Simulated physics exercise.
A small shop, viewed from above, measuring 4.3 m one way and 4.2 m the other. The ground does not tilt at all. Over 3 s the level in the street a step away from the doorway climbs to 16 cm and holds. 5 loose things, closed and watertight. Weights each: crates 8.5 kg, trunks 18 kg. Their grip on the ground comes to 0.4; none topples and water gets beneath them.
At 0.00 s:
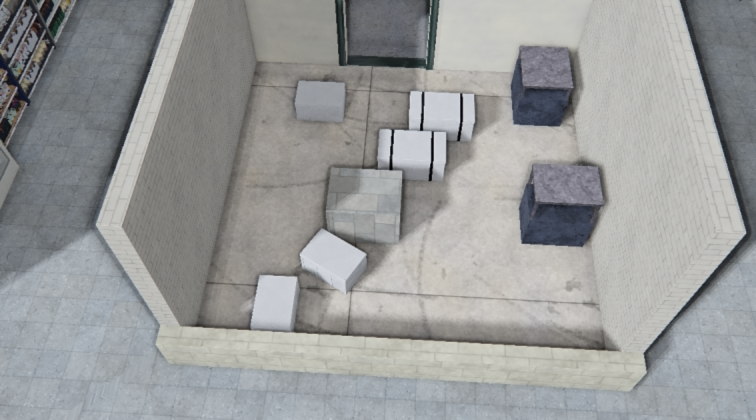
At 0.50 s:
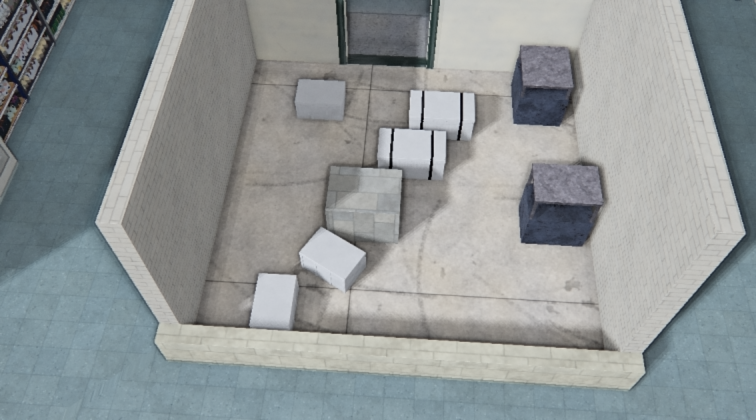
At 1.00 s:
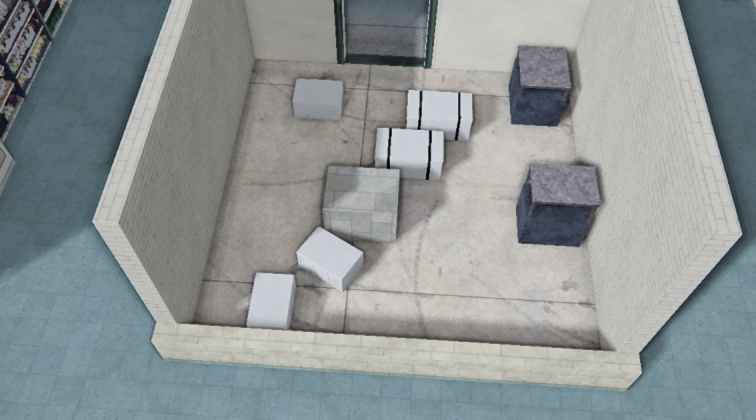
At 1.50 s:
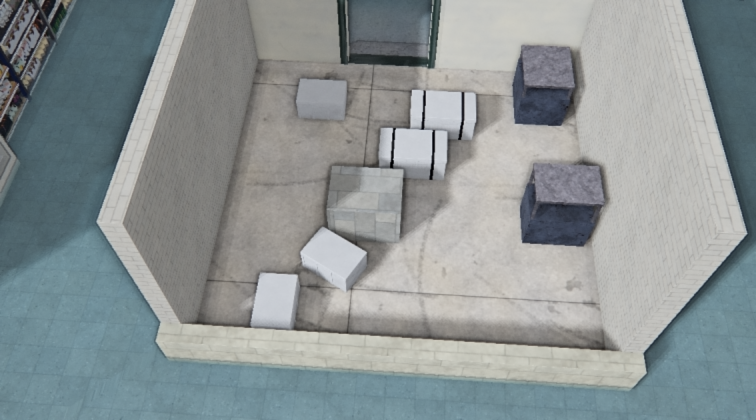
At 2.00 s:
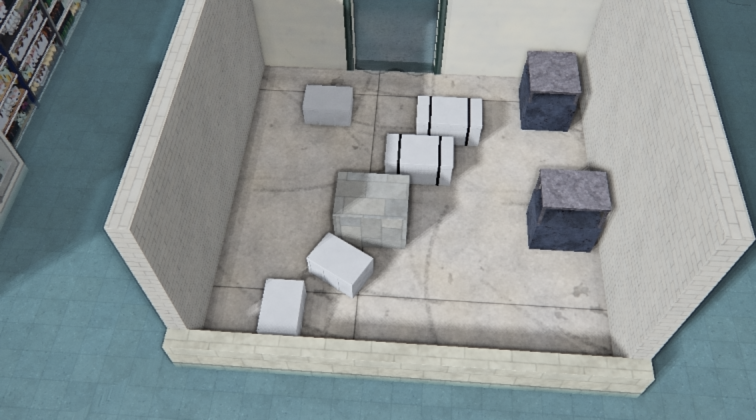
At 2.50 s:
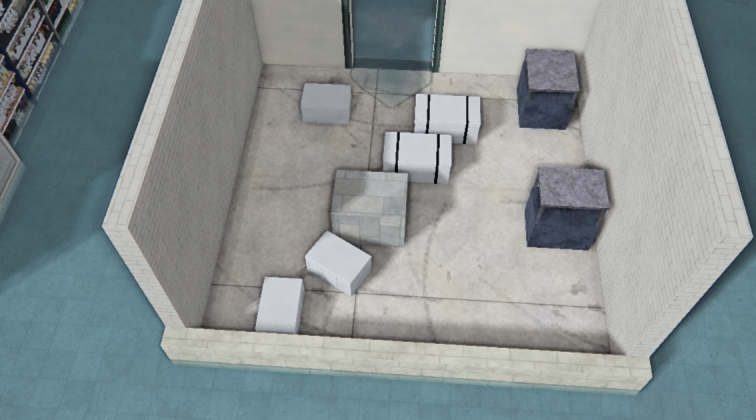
At first, pale boxes, a tiled block and two dark, stone-topped blocks sit in a walled room seen from above, while the grey floor outside turns blue-green. The view shifts slightly and the objects stay put, then a faint clear patch of water appears inside the doorway at the back.
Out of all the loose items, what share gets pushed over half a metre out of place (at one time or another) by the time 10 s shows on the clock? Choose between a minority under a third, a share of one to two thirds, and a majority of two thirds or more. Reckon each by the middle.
A majority of two thirds or more.
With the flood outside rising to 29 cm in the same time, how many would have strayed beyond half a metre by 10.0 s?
In that case the number is 4.
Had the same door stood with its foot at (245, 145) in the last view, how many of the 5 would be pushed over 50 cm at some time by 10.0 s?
3.
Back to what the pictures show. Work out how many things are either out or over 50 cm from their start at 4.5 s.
Count: 0.
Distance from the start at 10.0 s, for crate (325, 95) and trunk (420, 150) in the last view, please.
Shifts: 80 cm / 140 cm.
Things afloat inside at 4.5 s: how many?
Count: 0.
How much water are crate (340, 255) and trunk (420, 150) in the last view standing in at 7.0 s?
Some 1 cm at the first, some 4 cm at the second.
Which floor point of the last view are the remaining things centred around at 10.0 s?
The centre sits near (400, 221).
After 3.5 s 0 of 5 are over 50 cm from their spots; 0 afloat.
After 4.5 s 0 of 5 are over 50 cm from their spots; 0 afloat.
After 7.0 s 3 of 5 are over 50 cm from their spots; 1 afloat.
After 10.0 s 4 of 5 are over 50 cm from their spots, and 4 have been at some point; 3 afloat.
